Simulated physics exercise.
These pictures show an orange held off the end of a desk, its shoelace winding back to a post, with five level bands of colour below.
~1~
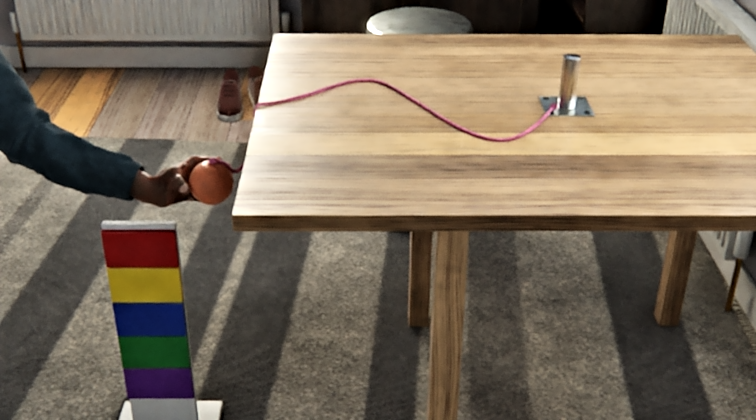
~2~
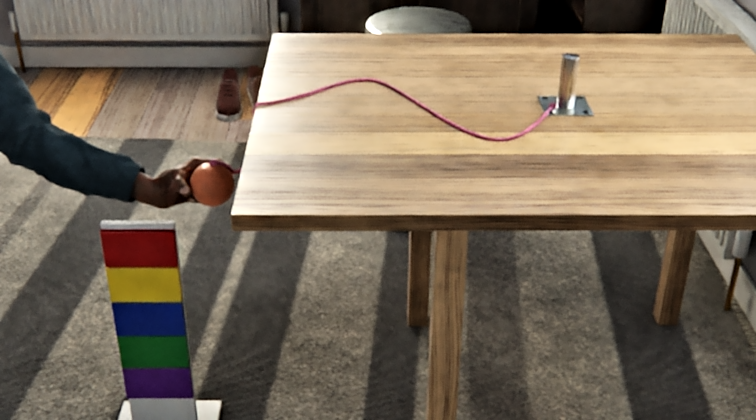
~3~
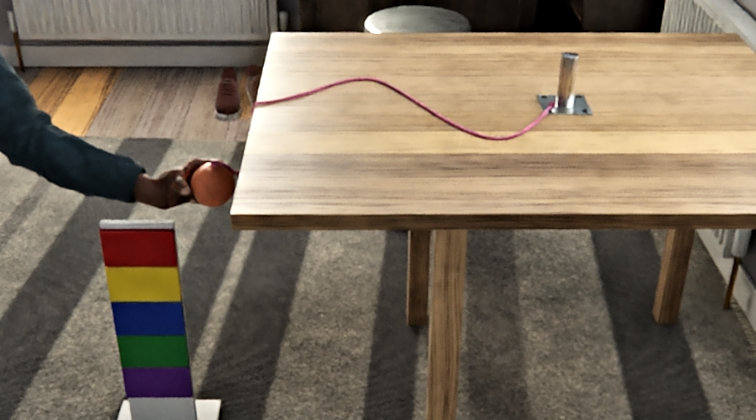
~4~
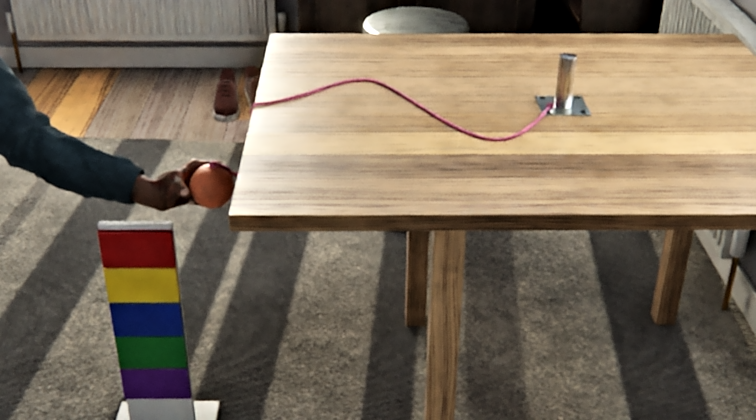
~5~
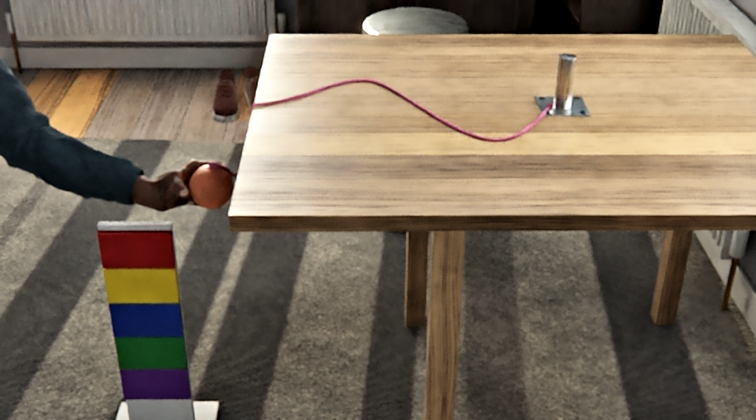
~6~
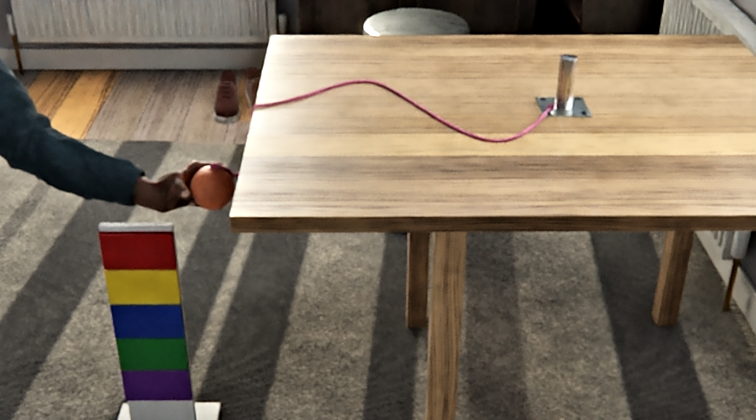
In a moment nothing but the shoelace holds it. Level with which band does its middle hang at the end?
At green.
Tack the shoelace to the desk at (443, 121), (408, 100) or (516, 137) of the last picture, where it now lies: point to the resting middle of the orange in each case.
Near (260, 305), (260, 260) and (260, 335).
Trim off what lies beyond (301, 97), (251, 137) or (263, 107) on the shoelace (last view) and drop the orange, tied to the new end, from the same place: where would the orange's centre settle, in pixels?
In that order: (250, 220), (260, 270) and (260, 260).
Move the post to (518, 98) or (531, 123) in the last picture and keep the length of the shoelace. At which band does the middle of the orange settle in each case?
It would be purple; purple.
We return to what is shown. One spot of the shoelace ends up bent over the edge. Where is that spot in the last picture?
It lies at about (364, 81).
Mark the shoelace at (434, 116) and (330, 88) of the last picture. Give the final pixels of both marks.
They go to (367, 117) and to (252, 165).
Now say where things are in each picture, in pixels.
The first picture shows orange (211, 183); red (140, 250); yellow (145, 286); blue (150, 320); green (154, 353); purple (159, 384).
The second picture shows orange (212, 184); shoelace through (535, 125) (462, 129) (406, 96) (332, 86) (256, 112).
The third picture shows orange (213, 185).
The fourth picture shows orange (212, 186); shoelace through (532, 124) (460, 129) (403, 96) (330, 86) (253, 112).
The fifth picture shows orange (211, 187).
The sixth picture shows orange (213, 188); shoelace through (533, 126) (460, 130) (404, 97) (330, 88) (254, 114).
Soon after, orange near (277, 323); level with blue.
After that, orange near (258, 349); level with green.
In the end, orange near (267, 346); level with green. Its centre hangs level with the green band.
